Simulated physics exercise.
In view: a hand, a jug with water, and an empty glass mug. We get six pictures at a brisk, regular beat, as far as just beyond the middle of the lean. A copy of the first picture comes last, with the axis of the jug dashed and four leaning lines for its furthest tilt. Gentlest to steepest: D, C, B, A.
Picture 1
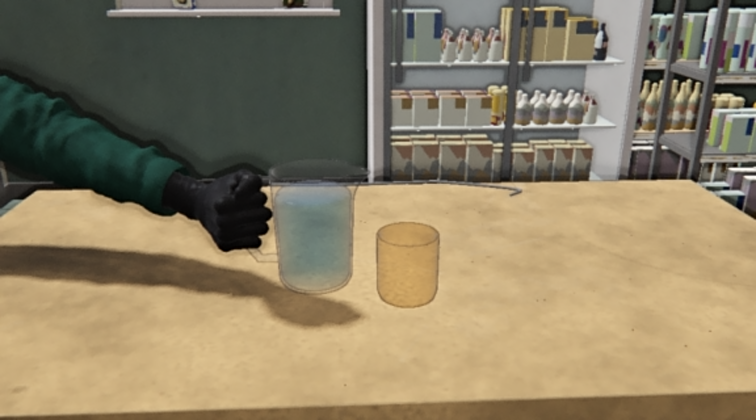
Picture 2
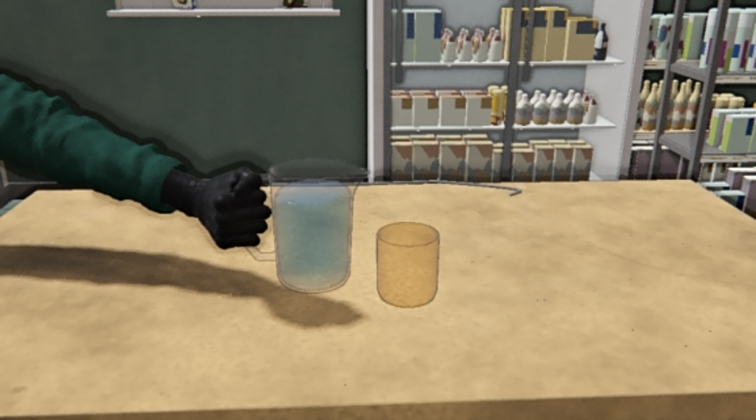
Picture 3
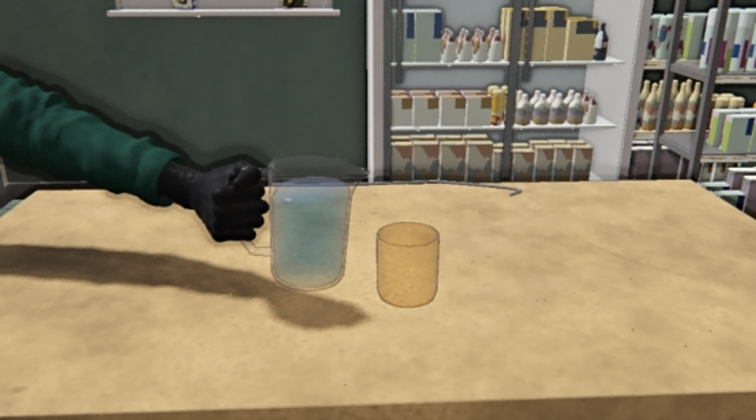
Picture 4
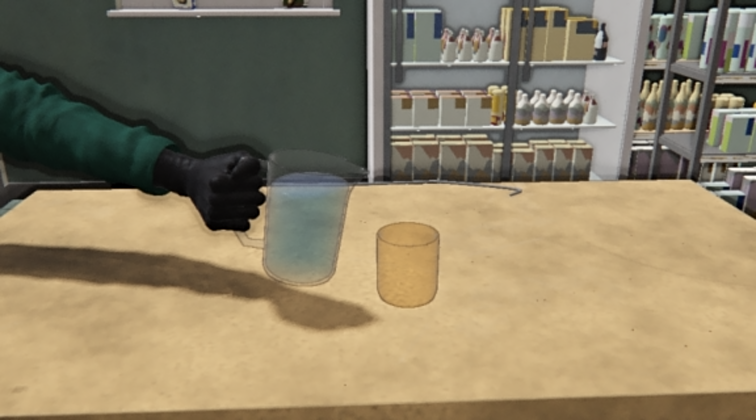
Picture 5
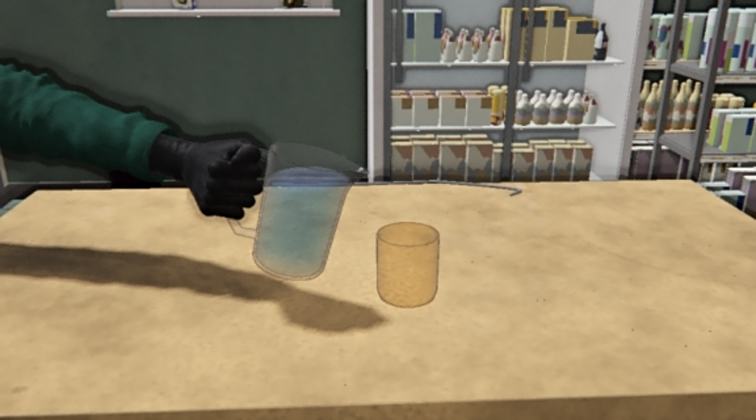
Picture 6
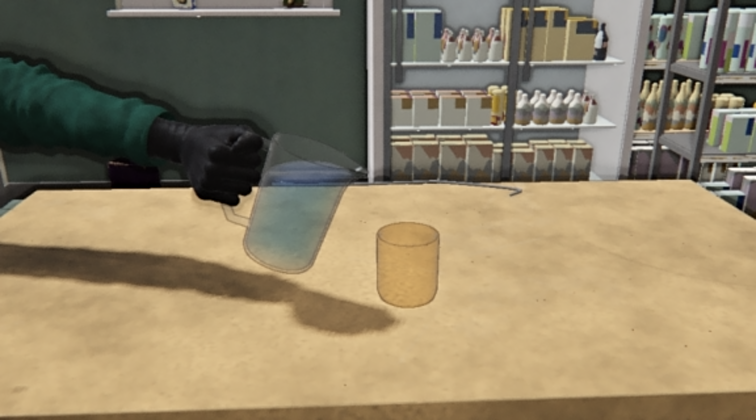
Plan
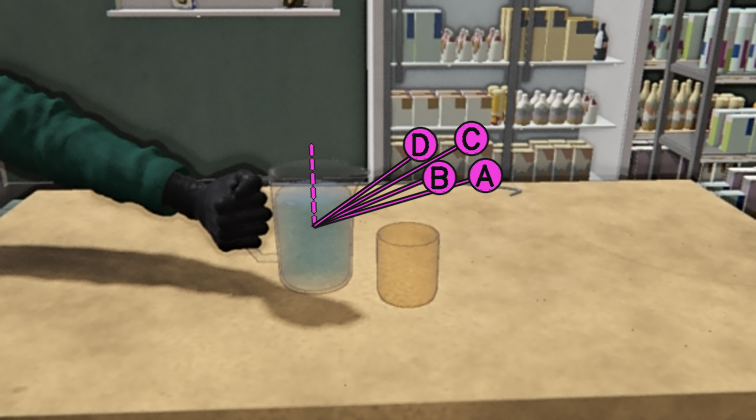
A black-gloved hand in a green sleeve held a clear jug of blue-tinted water upright on a tan tabletop, then lifted it slightly and tilted it gradually rightward beside an empty glass mug.
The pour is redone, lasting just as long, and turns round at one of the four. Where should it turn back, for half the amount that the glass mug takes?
Tilt D.
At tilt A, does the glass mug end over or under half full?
Over.
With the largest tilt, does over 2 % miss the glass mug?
Yes.
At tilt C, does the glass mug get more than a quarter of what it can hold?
Yes.
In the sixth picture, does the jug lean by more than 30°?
No, it does not.
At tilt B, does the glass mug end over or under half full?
Over half.
In magenta, A at (469, 180); B at (422, 181); C at (456, 147); D at (409, 158).
With A, the glass mug ends with about 74 % of what it can hold; 25 % of the water is spilt.
With B, the glass mug ends with about 71 % of what it can hold; 13 % of the water is spilt.
With C, the glass mug ends with about 71 % of what it can hold.
With D, the glass mug ends with about 51 % of what it can hold.
